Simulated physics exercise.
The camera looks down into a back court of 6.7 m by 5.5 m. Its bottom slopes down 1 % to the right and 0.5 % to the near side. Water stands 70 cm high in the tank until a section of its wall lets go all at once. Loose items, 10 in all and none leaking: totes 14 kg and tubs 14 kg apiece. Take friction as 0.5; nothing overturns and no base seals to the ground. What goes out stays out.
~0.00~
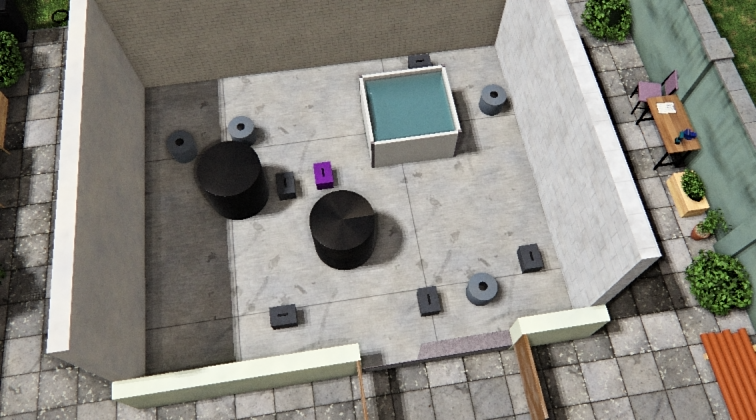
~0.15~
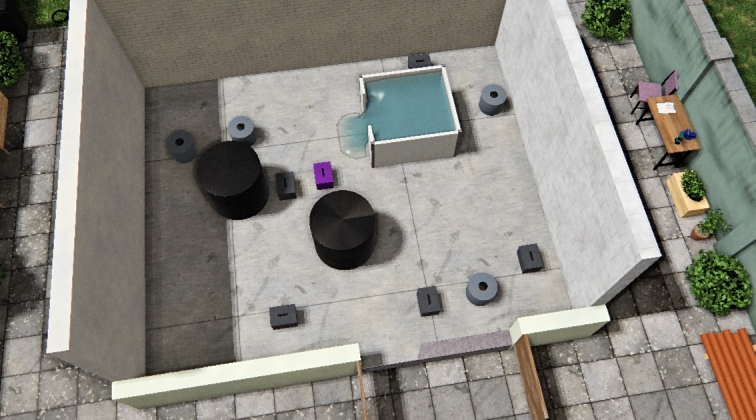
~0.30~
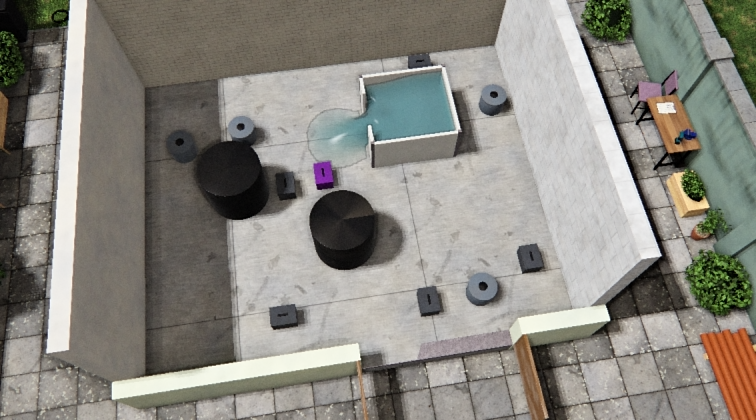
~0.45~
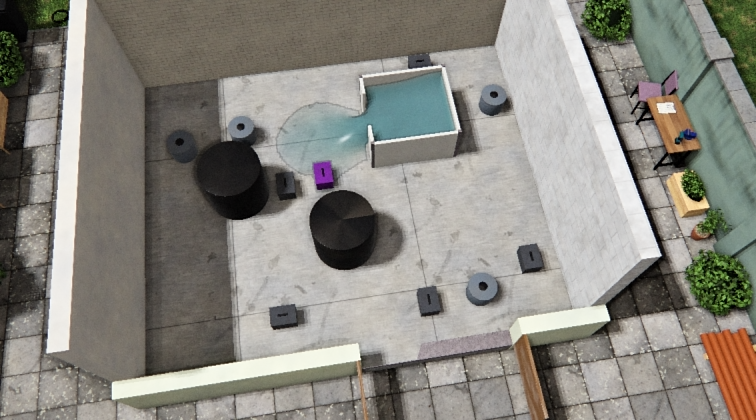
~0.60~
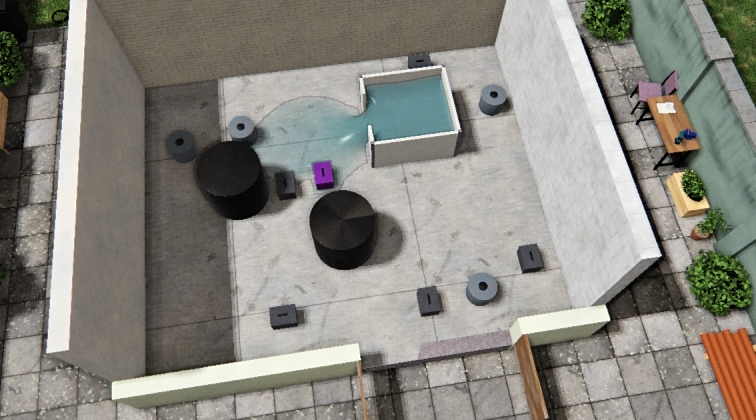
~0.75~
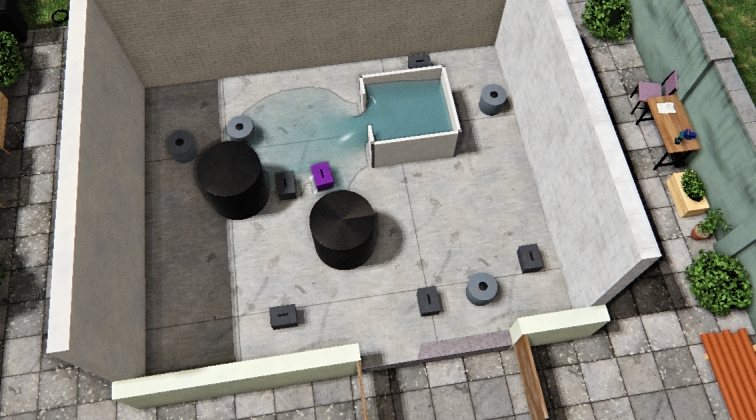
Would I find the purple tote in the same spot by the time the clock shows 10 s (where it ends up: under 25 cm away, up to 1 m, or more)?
The purple tote travels far.
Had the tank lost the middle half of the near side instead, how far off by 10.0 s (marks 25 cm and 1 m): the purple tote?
Then the purple tote holds its place.
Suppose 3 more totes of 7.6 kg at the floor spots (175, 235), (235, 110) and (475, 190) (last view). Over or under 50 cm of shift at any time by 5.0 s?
In that order: Over, more, short of it.
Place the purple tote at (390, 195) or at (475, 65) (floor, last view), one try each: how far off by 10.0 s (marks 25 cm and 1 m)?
In that order: It stays put; it holds its place.
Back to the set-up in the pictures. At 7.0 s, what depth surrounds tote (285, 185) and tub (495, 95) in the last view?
Roughly 4 and 0 cm.
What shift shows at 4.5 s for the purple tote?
Roughly 140 cm by then.
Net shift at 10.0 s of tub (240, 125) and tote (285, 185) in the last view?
In turn: 150 cm, 140 cm.
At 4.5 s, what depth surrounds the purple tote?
About 5 cm.
After 2.0 s the purple tote is near (298, 233), 1.2 m from its start, aground; 0 of 10 are out; 0 afloat.
After 4.5 s the purple tote is near (297, 252), 1.5 m from its start, aground; 0 of 10 are out; 1 afloat.
After 7.0 s the purple tote is near (297, 252), 1.5 m from its start, aground; 0 of 10 are out; 0 afloat.
After 10.0 s the purple tote is near (297, 252), 1.5 m from its start, aground; 0 of 10 are out; 0 afloat.
